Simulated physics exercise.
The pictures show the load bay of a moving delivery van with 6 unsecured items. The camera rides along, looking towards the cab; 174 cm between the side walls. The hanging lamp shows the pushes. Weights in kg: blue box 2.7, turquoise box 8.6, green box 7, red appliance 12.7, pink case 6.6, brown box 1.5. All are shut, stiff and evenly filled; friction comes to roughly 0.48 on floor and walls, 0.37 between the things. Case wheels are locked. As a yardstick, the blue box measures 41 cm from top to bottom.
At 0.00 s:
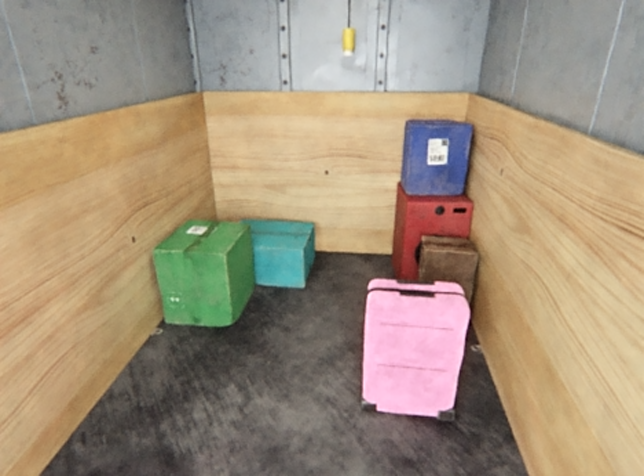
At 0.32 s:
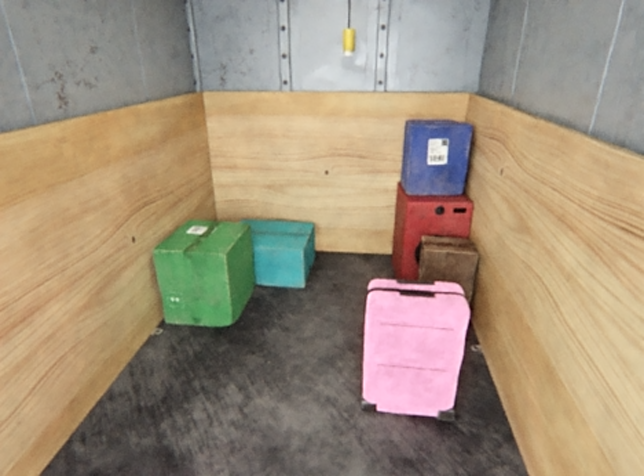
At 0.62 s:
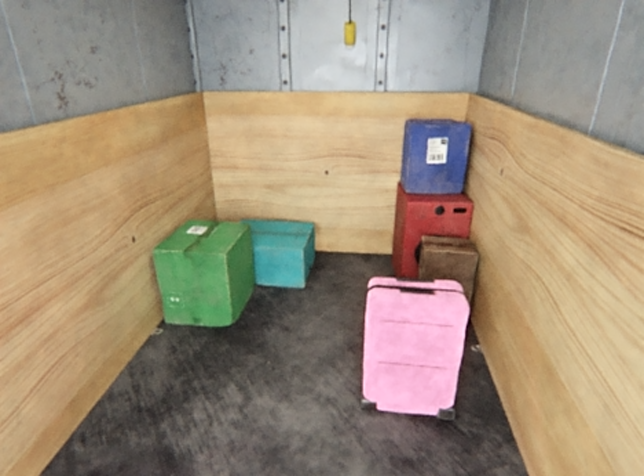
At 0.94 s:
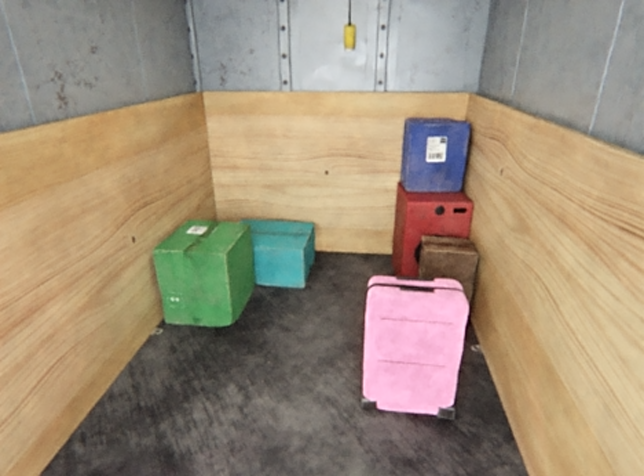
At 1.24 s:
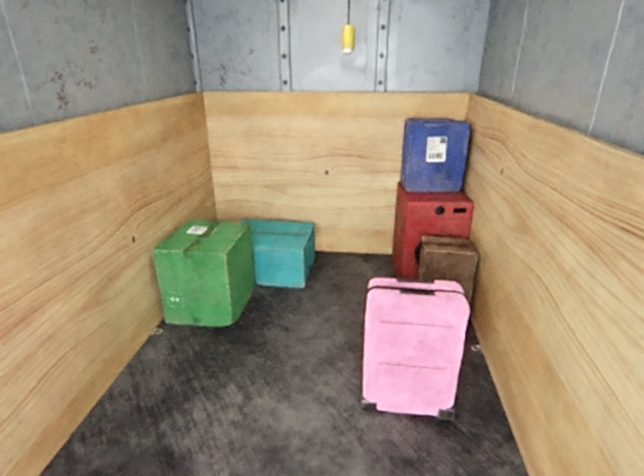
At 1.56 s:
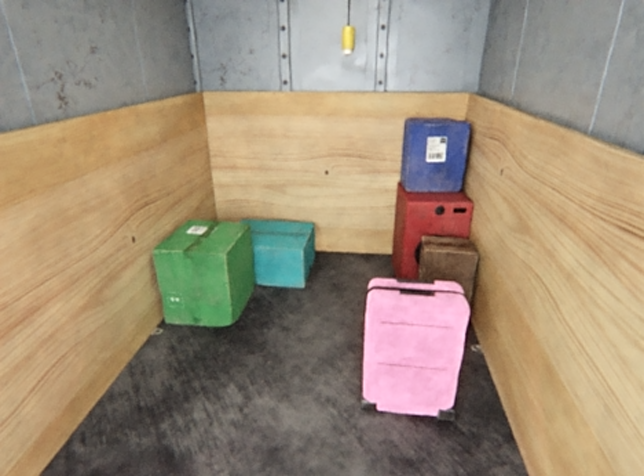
At the start, a blue box sits on a red boxy item beside a brown box, behind a pink case, with green and turquoise boxes on the left. The hanging yellow lamp swings slightly and the blue box slides a little towards the far wall, then stays there while everything else barely moves.
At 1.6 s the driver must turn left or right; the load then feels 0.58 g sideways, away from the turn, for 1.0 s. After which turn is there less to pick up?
Turn left.
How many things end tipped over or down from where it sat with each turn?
Left: 0; right: 1.
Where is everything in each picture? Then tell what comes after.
Smooth; blue box (434, 157); turquoise box (271, 251), in the first frame.
Push 0.37 g forwards; pink case (411, 348); brown box (444, 279), in the second frame.
Push 0.42 g forwards; green box (209, 271); red appliance (428, 236), in the third frame.
Smooth; blue box (432, 154) shifted 6 cm; pink case (411, 345), in the fourth frame.
Smooth; blue box (432, 154) shifted 6 cm; green box (209, 271), in the fifth frame.
Smooth; blue box (432, 154) shifted 6 cm; turquoise box (271, 251), in the sixth frame.
Turning left. Around 2.06 s, push 0.58 g right; blue box shifted 8 cm near (440, 154); turquoise box shifted 3 cm near (275, 251); pink case shifted 4 cm.
Around 2.36 s, push 0.56 g right; turquoise box shifted 14 cm near (291, 252); blue box shifted 9 cm near (440, 154); pink case shifted 18 cm.
Around 2.46 s, push 0.32 g right; turquoise box shifted 20 cm near (299, 252); blue box shifted 9 cm near (440, 154); green box shifted 23 cm.
Finally (3.2 s), not toppled but over 15 cm from the start, turquoise box, green box and pink case; the other 3 still in place (within 15 cm). In the last view, blue box near (440, 154), turquoise box near (305, 252).
Turning right instead, blue box tipped over or down from where it sat, 1 of 6 in all.
